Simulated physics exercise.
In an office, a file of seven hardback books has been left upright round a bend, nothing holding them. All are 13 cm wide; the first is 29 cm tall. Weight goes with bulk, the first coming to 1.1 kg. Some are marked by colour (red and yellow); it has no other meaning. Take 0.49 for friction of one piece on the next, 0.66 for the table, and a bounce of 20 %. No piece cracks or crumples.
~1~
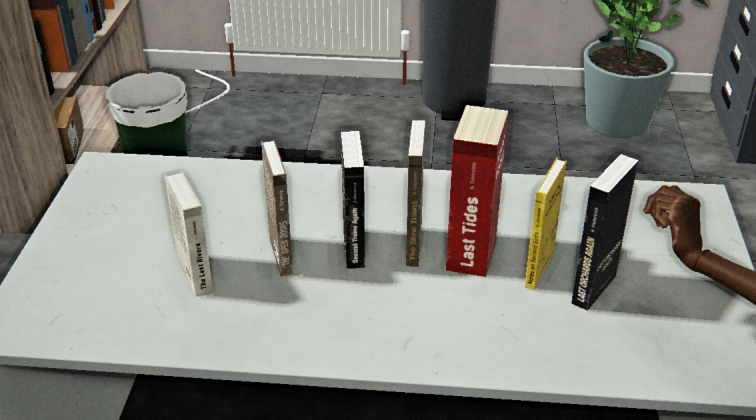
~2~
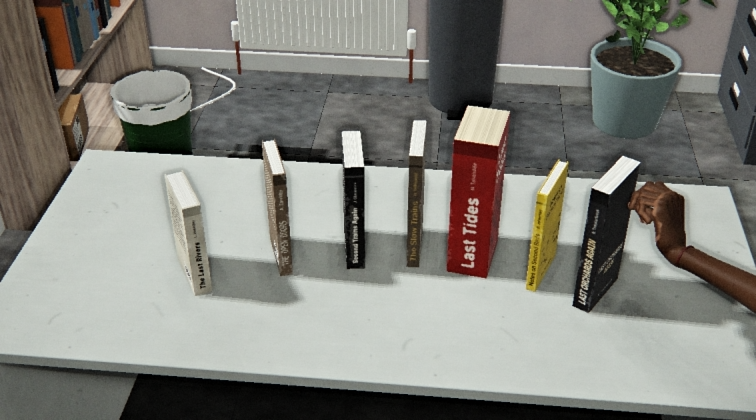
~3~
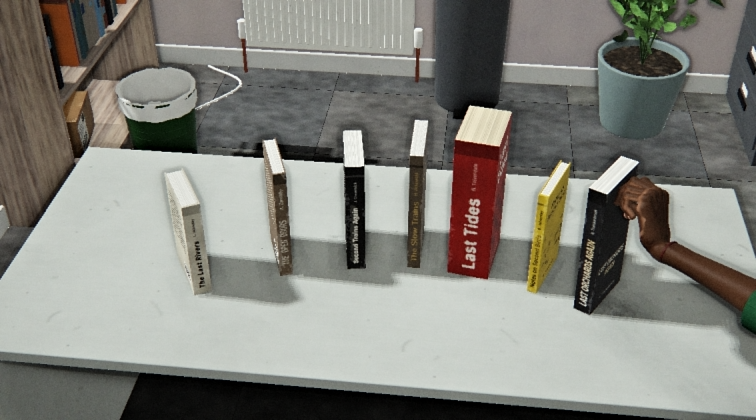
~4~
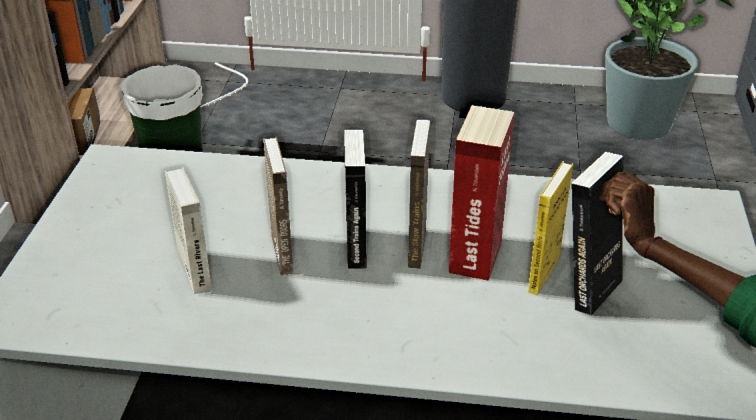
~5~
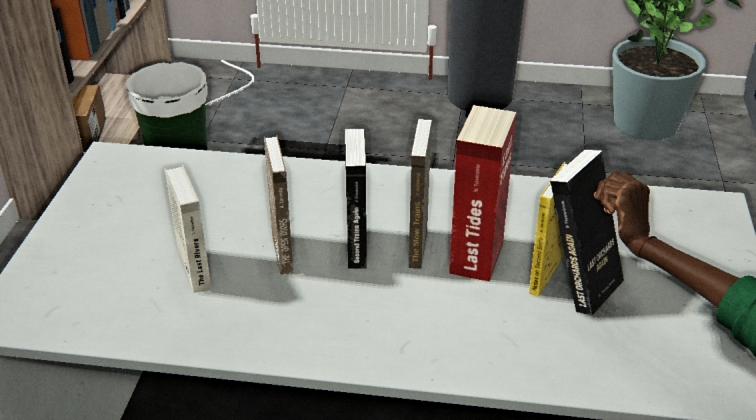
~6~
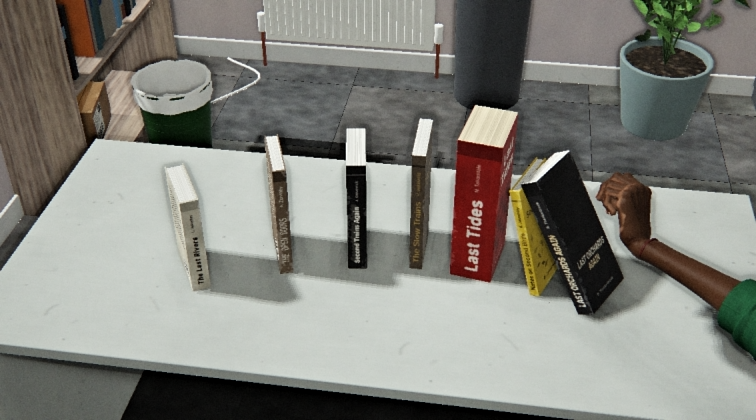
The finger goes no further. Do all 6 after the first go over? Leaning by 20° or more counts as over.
No, some stay up.
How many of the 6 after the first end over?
The count is 1.
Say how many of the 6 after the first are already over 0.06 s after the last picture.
1 by then.
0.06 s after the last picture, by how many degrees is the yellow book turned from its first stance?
About 25°.
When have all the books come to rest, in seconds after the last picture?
At about 0.5 s.
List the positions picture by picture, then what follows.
In the first frame (we follow the side turned to the camera; the camera moves round a little), finger (658, 200) 6 cm from the first book; yellow book (551, 226); red book (470, 212); no other piece has moved.
In the second frame, finger (643, 196) 27 mm from the first book; yellow book (552, 228).
In the third frame, finger (629, 191) pushing; yellow book (554, 229).
In the fourth frame, finger (614, 186) pushing; yellow book (556, 230); no other piece has moved.
In the fifth frame, finger (610, 186) stopped; yellow book (557, 232); no other piece has moved.
In the sixth frame, finger (612, 187) stopped; red book (475, 215); one has shifted.
Then, 0.06 s on from the sixth picture, 1 of the 6 other books over; yellow book tipped 25°.
Then, 0.17 s on from the sixth picture, 1 of the 6 other books over; yellow book tipped 28°.
Finally, 1 of the 6 other books over; yellow book tipped 29°; red book tipped 3°. Five left standing. Seen by the last camera, middles, yellow book near (527, 229), red book near (477, 195).
